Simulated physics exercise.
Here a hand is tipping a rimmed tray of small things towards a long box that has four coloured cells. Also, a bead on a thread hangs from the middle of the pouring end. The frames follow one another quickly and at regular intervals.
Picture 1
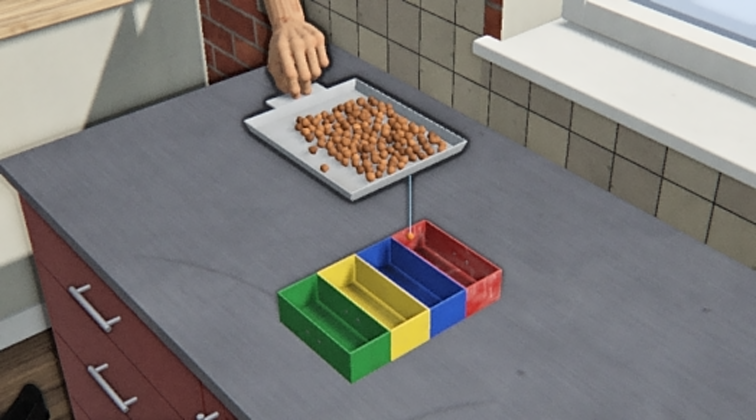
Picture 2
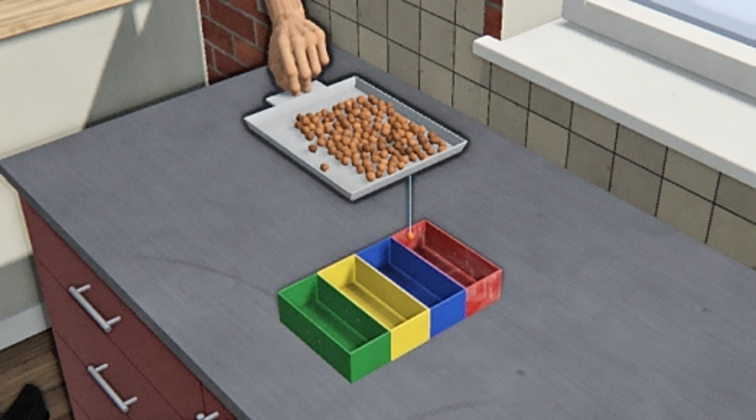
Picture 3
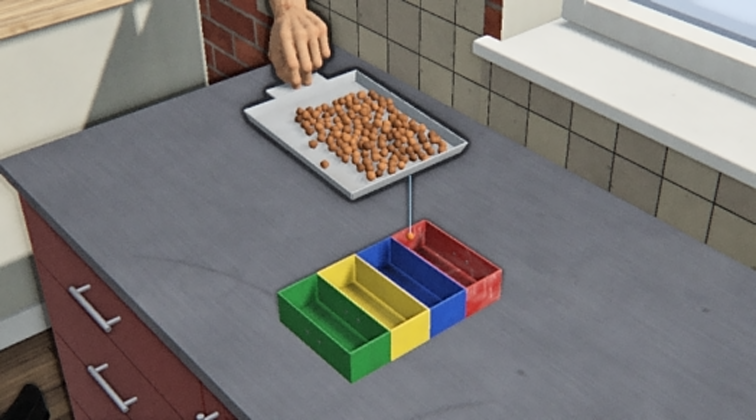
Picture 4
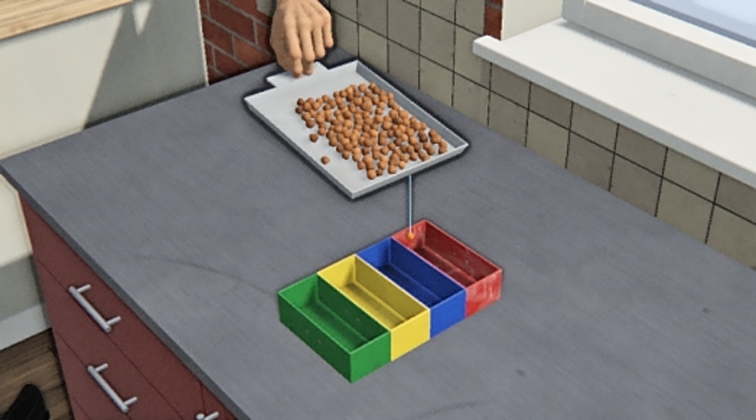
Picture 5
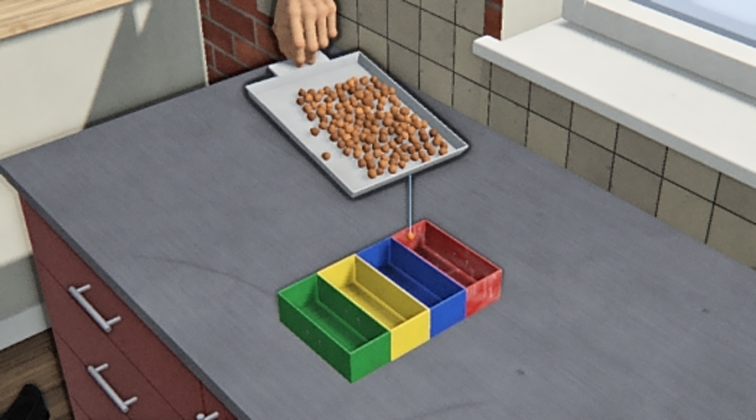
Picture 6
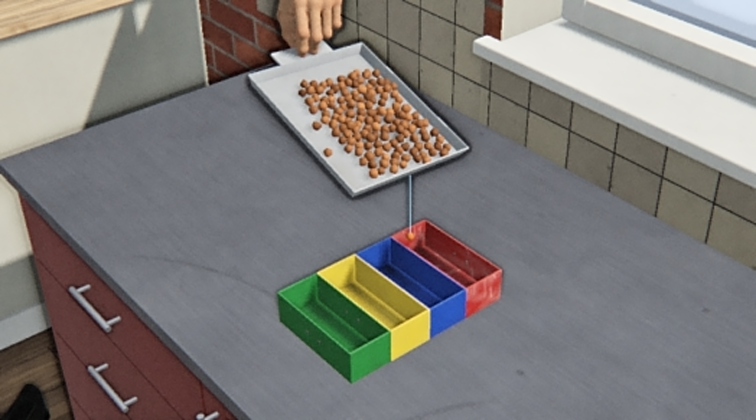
A grey kitchen countertop above dark red drawers, with a tiled and brick wall and a windowsill behind, is seen from above at an angle by a still camera. A hand holds a pale rimmed tray of small round brown nuts, with a thread hanging from its near edge, above a box with green, yellow, blue and red cells. The hand gradually raises the tray's far end, tilting it slightly towards its right corner, while the nuts barely shift.
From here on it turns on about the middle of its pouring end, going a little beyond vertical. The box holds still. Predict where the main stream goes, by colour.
I would say into the red one.
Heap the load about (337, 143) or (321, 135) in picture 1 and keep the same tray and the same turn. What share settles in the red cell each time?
Around 40 in a hundred the first time, around 30 in a hundred the second.
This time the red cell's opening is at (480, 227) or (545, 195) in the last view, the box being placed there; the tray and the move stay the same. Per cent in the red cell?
Roughly 40 % and 0 %.
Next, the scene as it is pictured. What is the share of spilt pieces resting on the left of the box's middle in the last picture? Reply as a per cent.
About 0 percent.
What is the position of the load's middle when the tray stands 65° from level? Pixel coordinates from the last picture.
I'd put the middle close to (417, 126).
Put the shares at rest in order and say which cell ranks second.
Just behind the top cell comes the cell in blue.
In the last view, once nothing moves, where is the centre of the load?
Last view, centre at rest - approx. (470, 277).
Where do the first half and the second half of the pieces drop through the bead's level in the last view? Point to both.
About (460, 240), and after that about (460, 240).
Just after the last frame, tray tipped steeply; almost all on the tray; just a few in the red cell; about a tenth falling or outside the box.
A moment on, tray tipped past a quarter turn; roughly a third on the tray; about a tenth in the red cell; just a few in the blue cell; roughly half falling or outside the box.
Further on, tray tipped past a quarter turn; roughly a third in the red cell; roughly a quarter in the blue cell; just a few in the yellow cell; roughly half falling or outside the box.
When it is over, tray tipped past a quarter turn; roughly a third in the red cell; roughly a quarter in the blue cell; just a few in the yellow cell; not one in the green cell; roughly half outside the box.
